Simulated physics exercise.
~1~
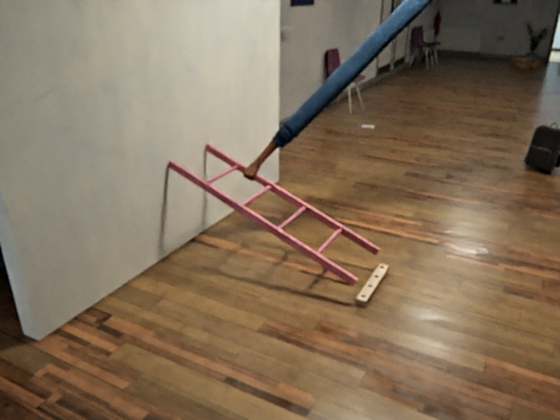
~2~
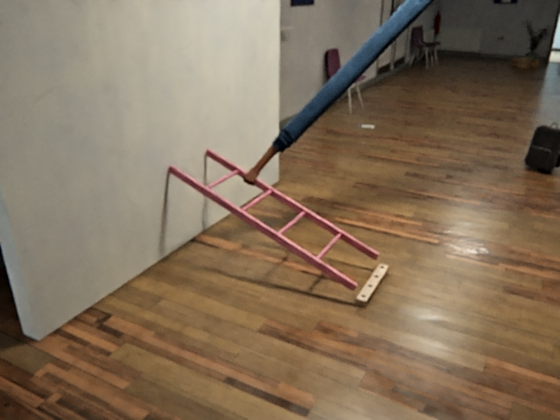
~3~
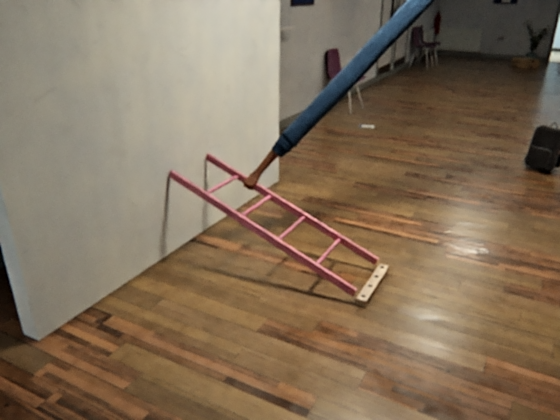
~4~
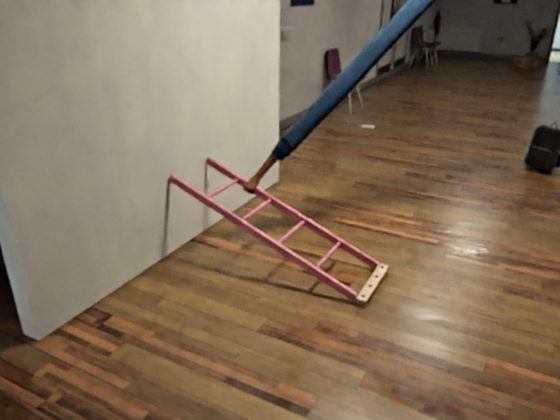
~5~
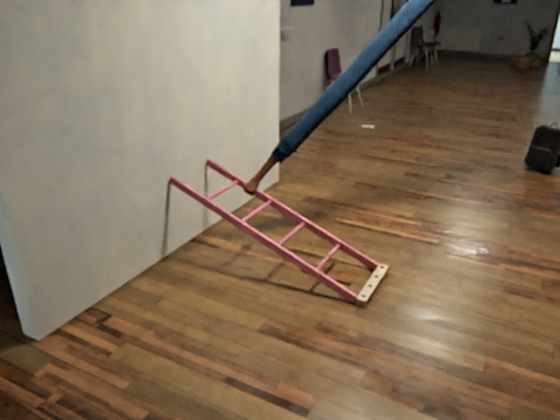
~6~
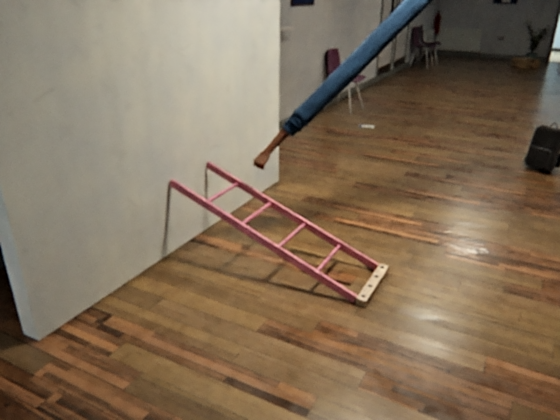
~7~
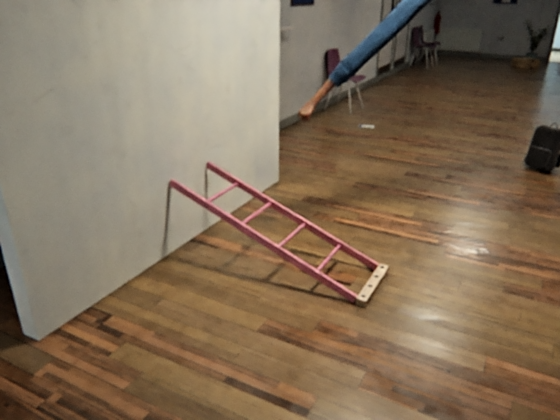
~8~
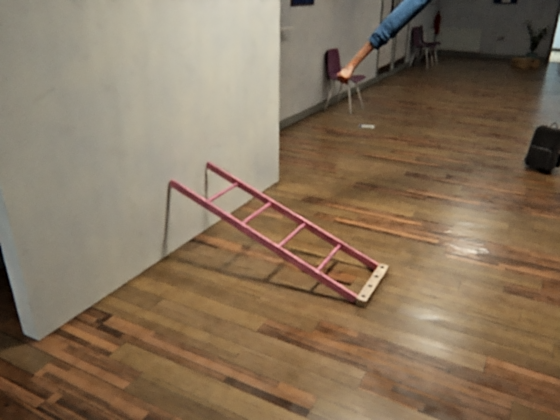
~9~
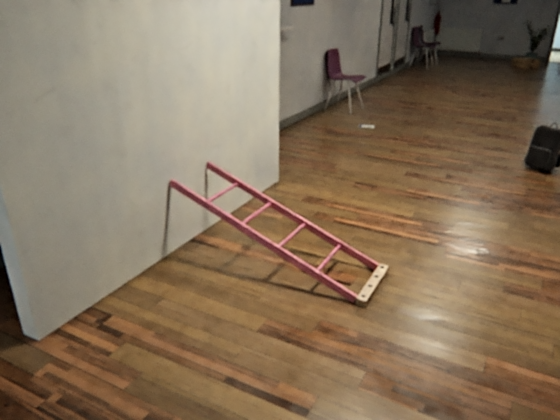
At the start, an arm in a blue sleeve reaches in from the upper right and holds a pink ladder that leans at a low angle against a pale wall panel. Its feet sit just short of a light strip of wood with holes on the wooden floor. The hand eases the ladder slightly down and toward the right until its feet meet the strip. The hand stays on it briefly, then lets go and draws back toward the upper right, leaving the view. The ladder stays propped against the panel, at rest, its feet against the strip.
